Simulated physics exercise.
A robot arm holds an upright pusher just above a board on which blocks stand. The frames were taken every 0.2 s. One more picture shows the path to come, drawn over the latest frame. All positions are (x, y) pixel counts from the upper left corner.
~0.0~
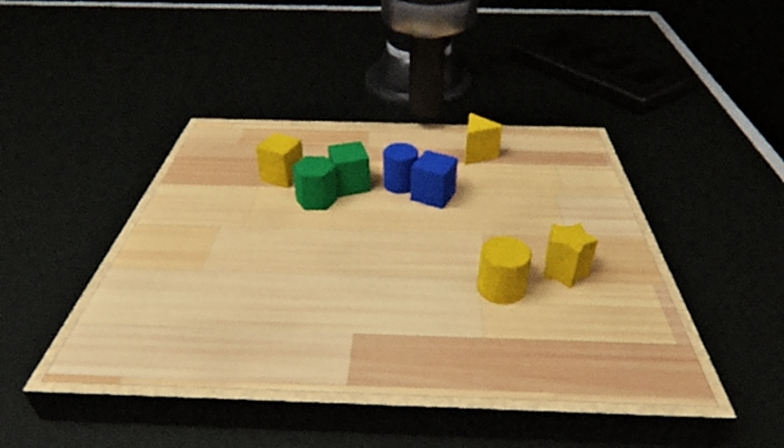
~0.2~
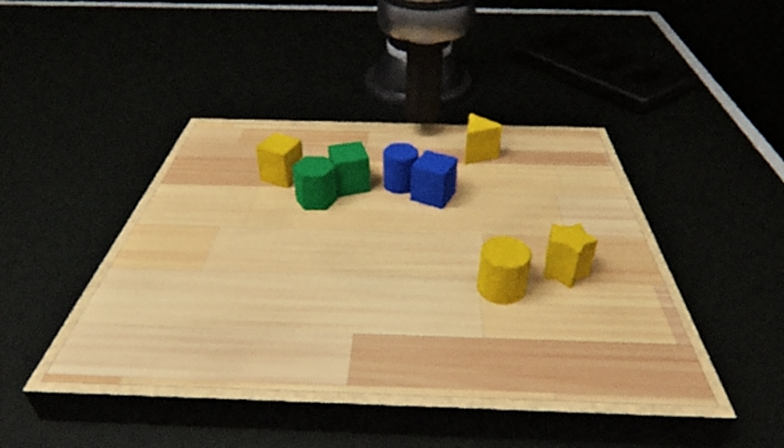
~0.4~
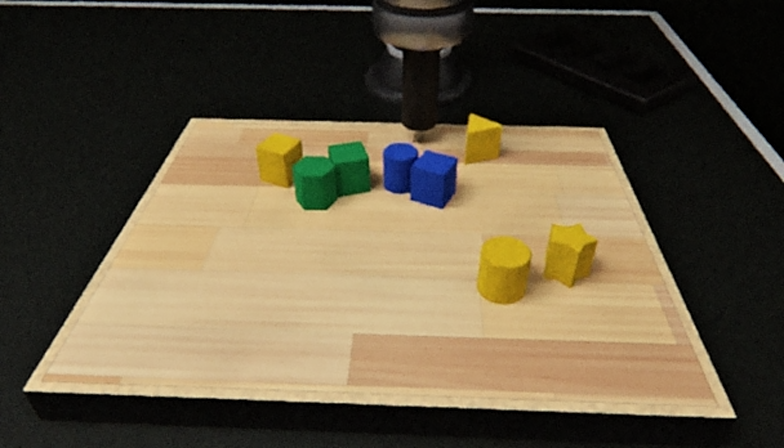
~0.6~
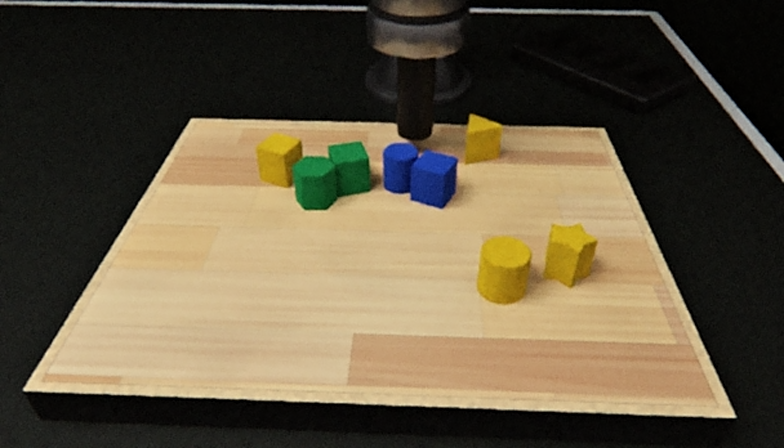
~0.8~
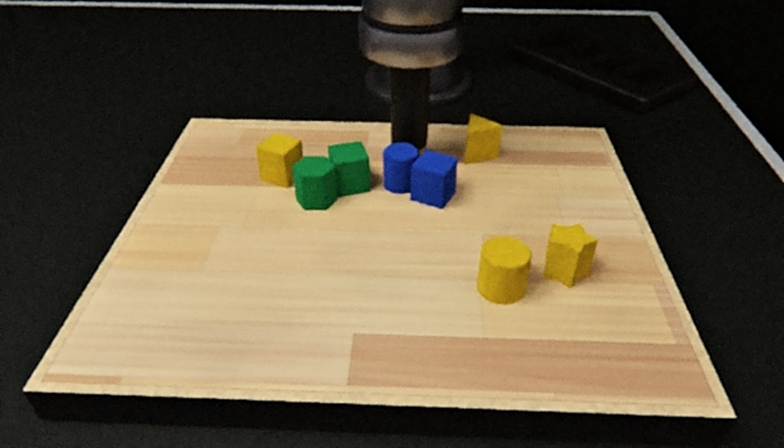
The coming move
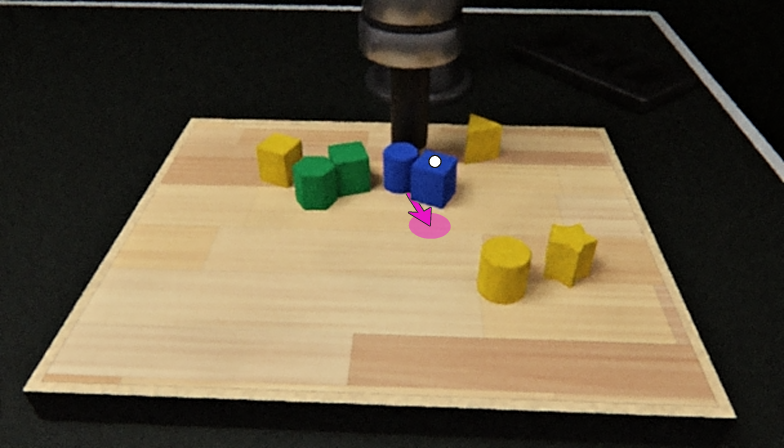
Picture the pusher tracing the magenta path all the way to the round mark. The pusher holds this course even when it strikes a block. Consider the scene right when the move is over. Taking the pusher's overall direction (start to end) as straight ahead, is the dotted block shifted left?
Yes
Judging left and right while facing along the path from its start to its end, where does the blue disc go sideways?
Sideways shift: Right.
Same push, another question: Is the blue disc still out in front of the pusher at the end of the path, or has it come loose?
By then it is beside or behind the pusher.
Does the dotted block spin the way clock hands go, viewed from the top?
No - that is not the case.
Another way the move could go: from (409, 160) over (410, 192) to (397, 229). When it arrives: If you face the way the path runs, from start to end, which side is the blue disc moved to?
It gets pushed right.
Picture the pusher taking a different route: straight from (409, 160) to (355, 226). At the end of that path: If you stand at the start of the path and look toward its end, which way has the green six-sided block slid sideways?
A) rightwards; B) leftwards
A (rightwards)
Path on the board, from (409, 160) over (405, 180) and (415, 202) to (430, 225); the dot is on the blue square piece.
The first path, step by step. One third of the way, pusher (405, 163); blue disc (395, 167); blue square piece (437, 163).
Two thirds of the way, pusher (415, 184); blue disc (391, 185); blue square piece (456, 174), turned 25° anticlockwise.
At the end, pusher (431, 207); green square piece in place; blue disc (390, 194); blue square piece (466, 178), turned 45° anticlockwise.
